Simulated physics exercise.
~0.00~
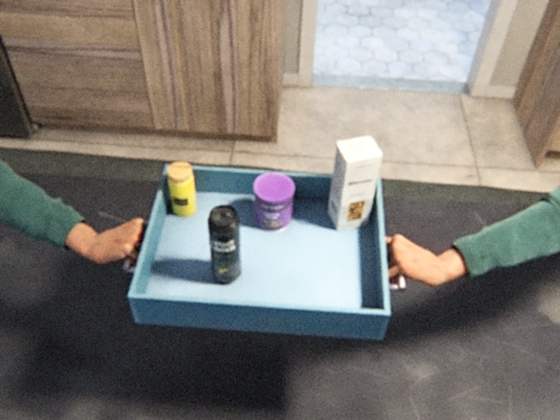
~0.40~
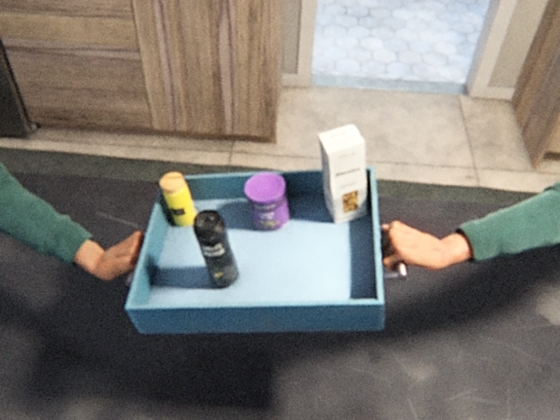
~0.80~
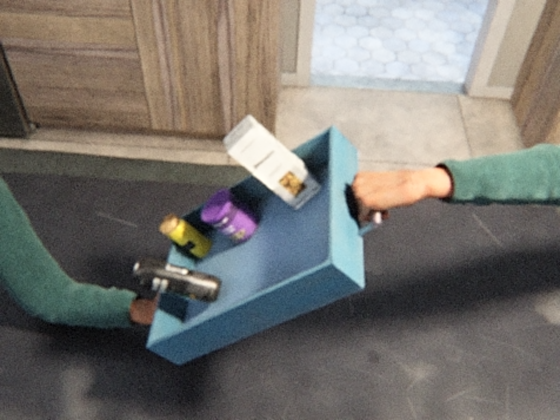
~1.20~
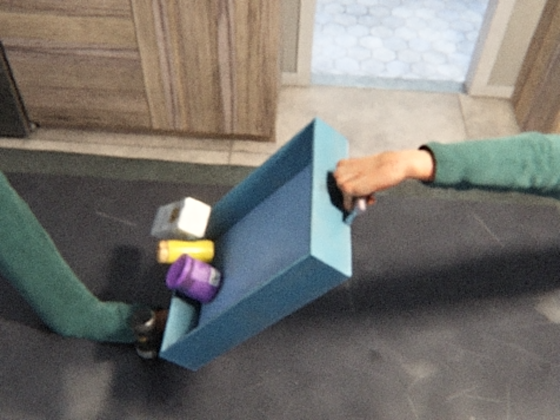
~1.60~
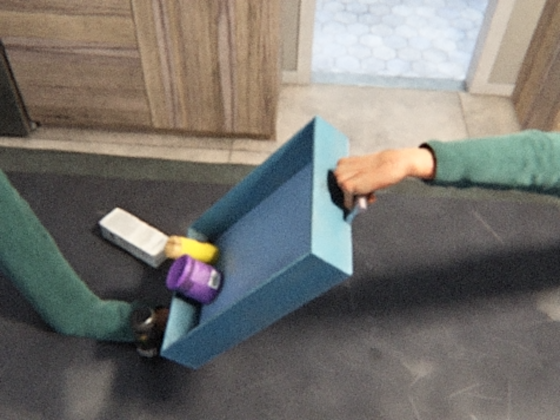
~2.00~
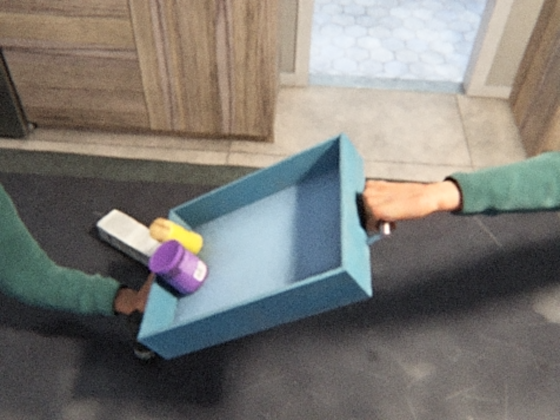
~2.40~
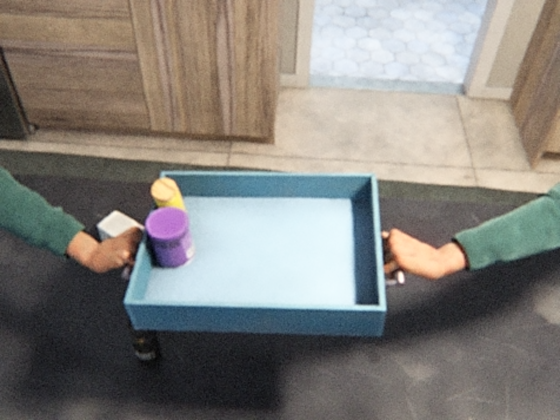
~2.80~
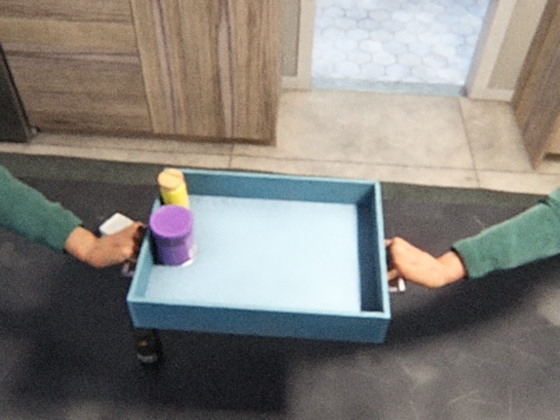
A blue crate held by two hands tilts steeply down to the left, sending its four items sliding and spilling the black can and white carton, then levels again with the purple tin and upright yellow shaker still inside near the left end.
